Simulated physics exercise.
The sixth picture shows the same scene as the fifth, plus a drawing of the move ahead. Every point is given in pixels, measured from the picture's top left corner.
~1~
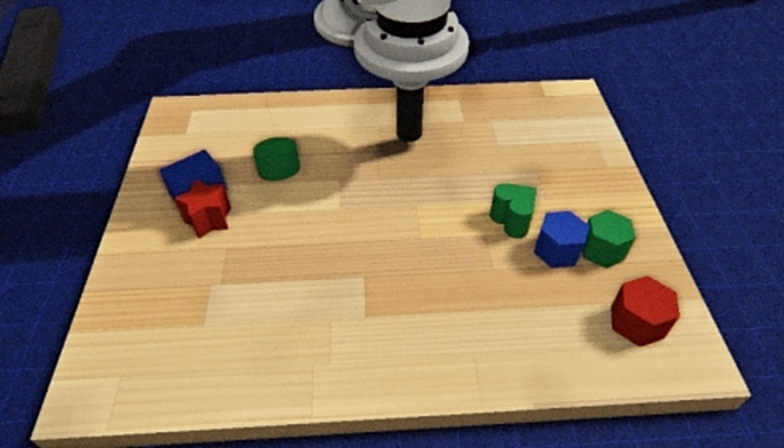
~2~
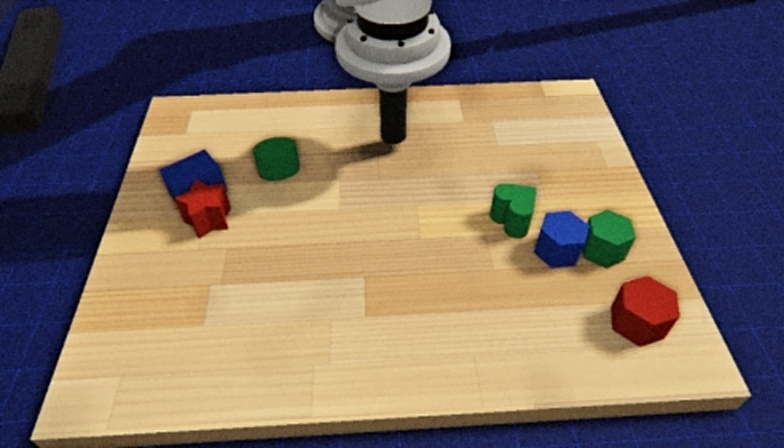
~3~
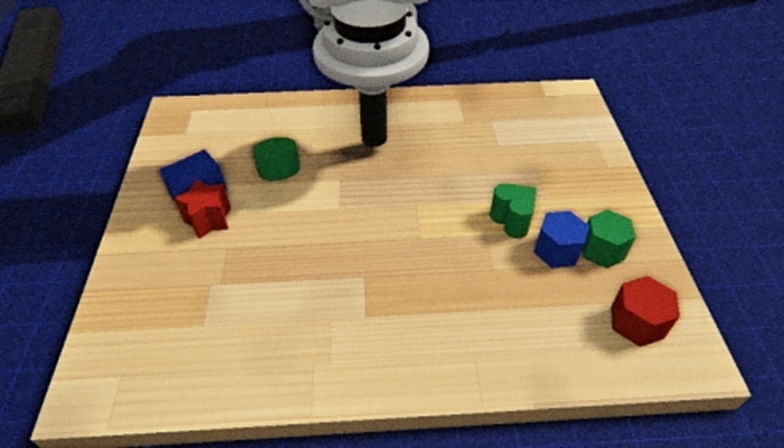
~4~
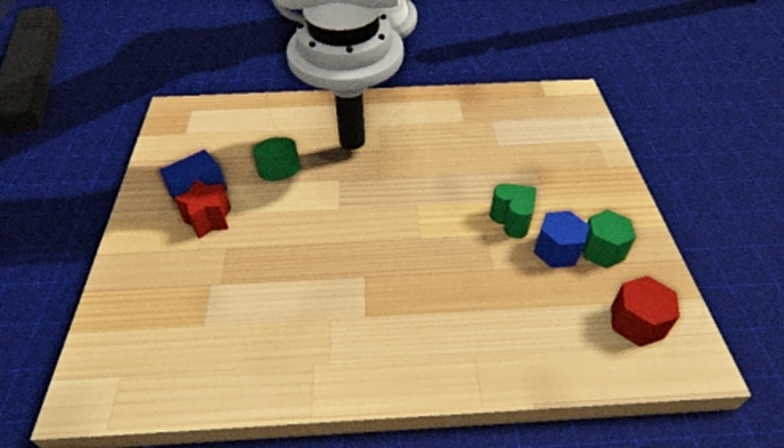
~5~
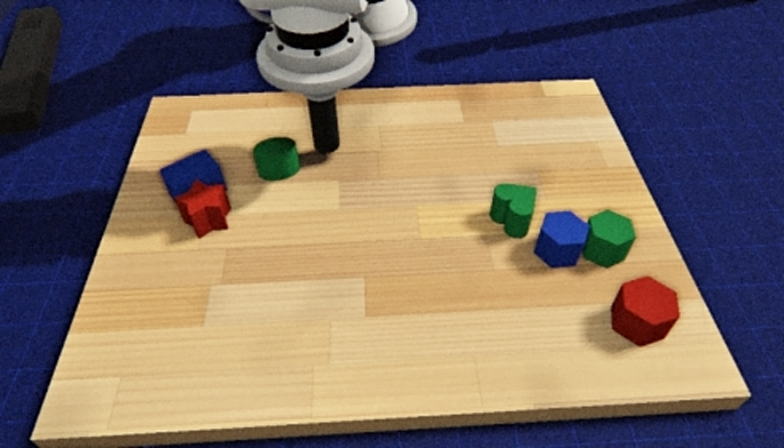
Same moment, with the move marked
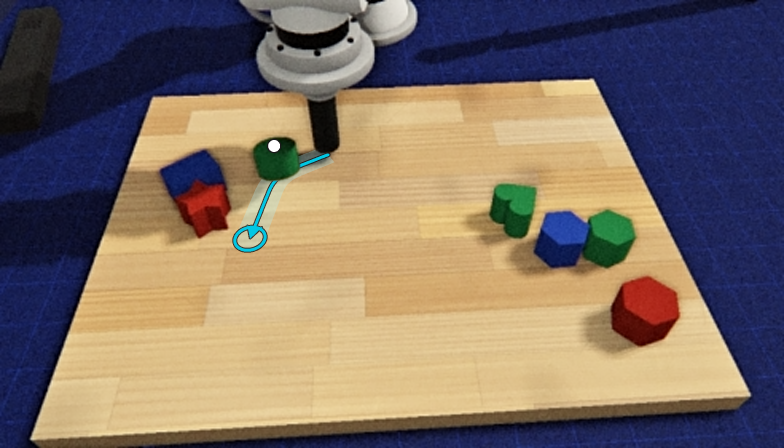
The robot arm's black rod moves left across the wooden board toward the green block.
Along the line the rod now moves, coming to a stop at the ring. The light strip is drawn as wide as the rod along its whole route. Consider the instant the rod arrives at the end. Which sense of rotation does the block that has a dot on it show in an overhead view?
Watching from overhead, you'd notice the block that has a dot on it rotating clockwise.
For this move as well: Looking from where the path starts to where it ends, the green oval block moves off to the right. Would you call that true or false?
True
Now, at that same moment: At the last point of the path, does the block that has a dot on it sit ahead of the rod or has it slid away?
The rod has lost it.
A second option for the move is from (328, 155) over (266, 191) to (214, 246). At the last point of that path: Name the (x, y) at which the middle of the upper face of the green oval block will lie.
Around pixel (228, 159).
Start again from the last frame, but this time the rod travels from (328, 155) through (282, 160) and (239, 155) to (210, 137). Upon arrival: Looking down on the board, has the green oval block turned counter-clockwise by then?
Going by the path, yes.
Drawn move, from (328, 155) via (287, 171) and (265, 202), ending at (250, 239); the dot is on the green oval block.
On the path given first. One third of the way, rod at (285, 162); green oval block at (246, 154), turned 15° clockwise.
Two thirds of the way, rod at (262, 192); blue oblong block at (184, 168); green oval block at (231, 160), turned 60° clockwise.
At the end, rod at (247, 229); blue oblong block at (184, 168); red star block still; green oval block at (231, 160), turned 60° clockwise.
